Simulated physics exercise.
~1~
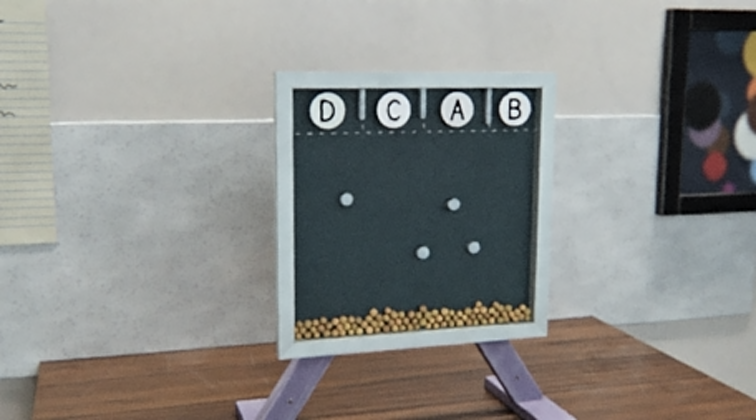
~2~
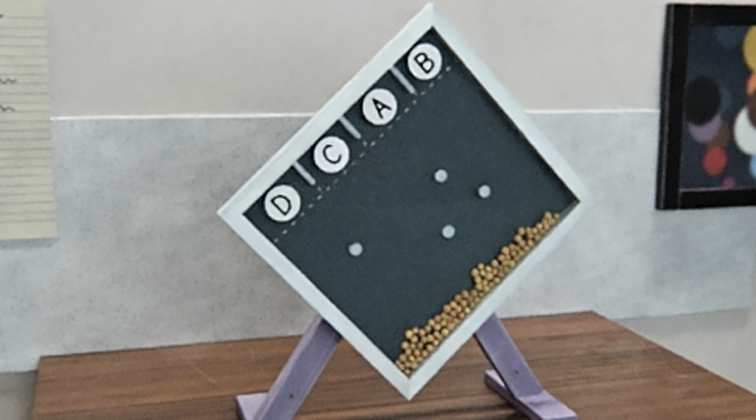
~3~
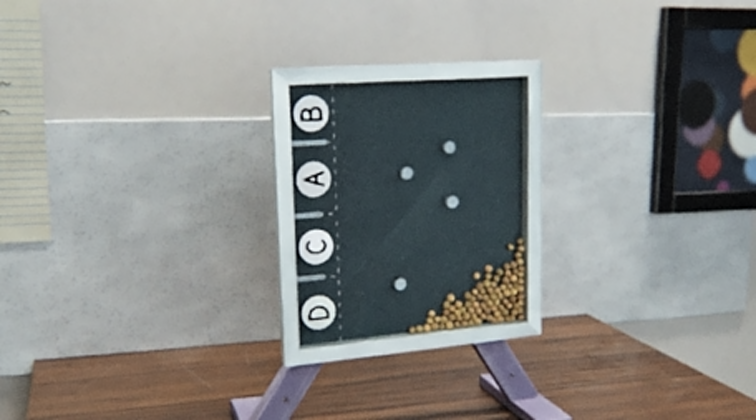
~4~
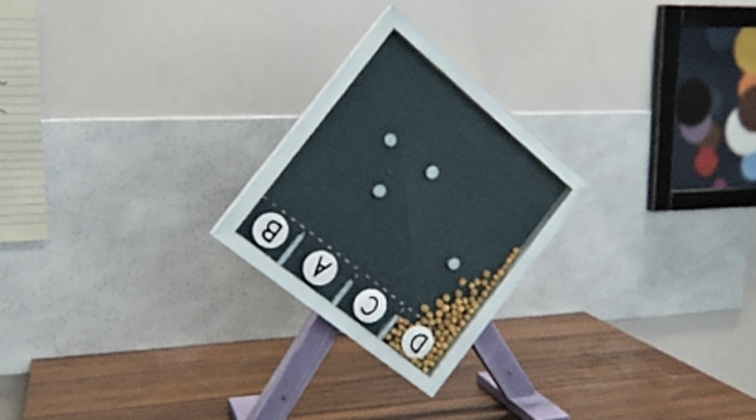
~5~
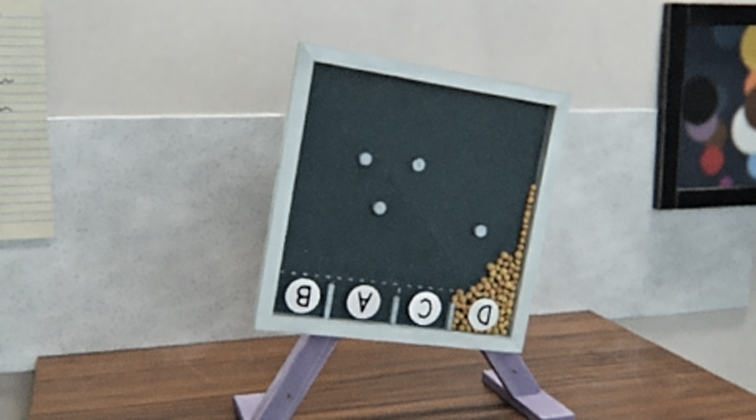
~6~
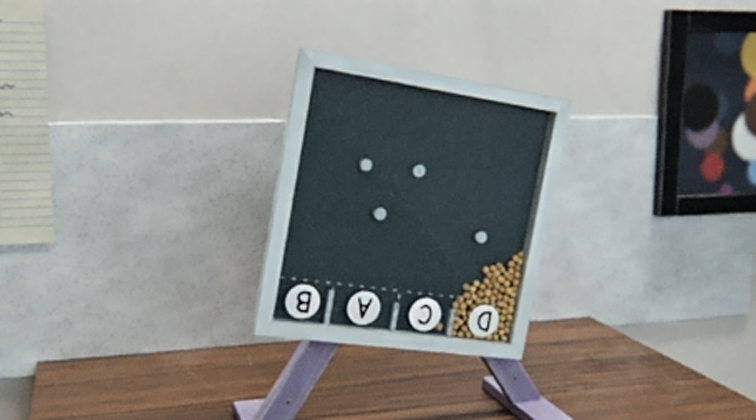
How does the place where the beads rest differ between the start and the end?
At first the beads lie in a low layer along the whole bottom of the case, opposite the lettered pockets. At the end they are heaped in the lower right corner, in and above pocket D.
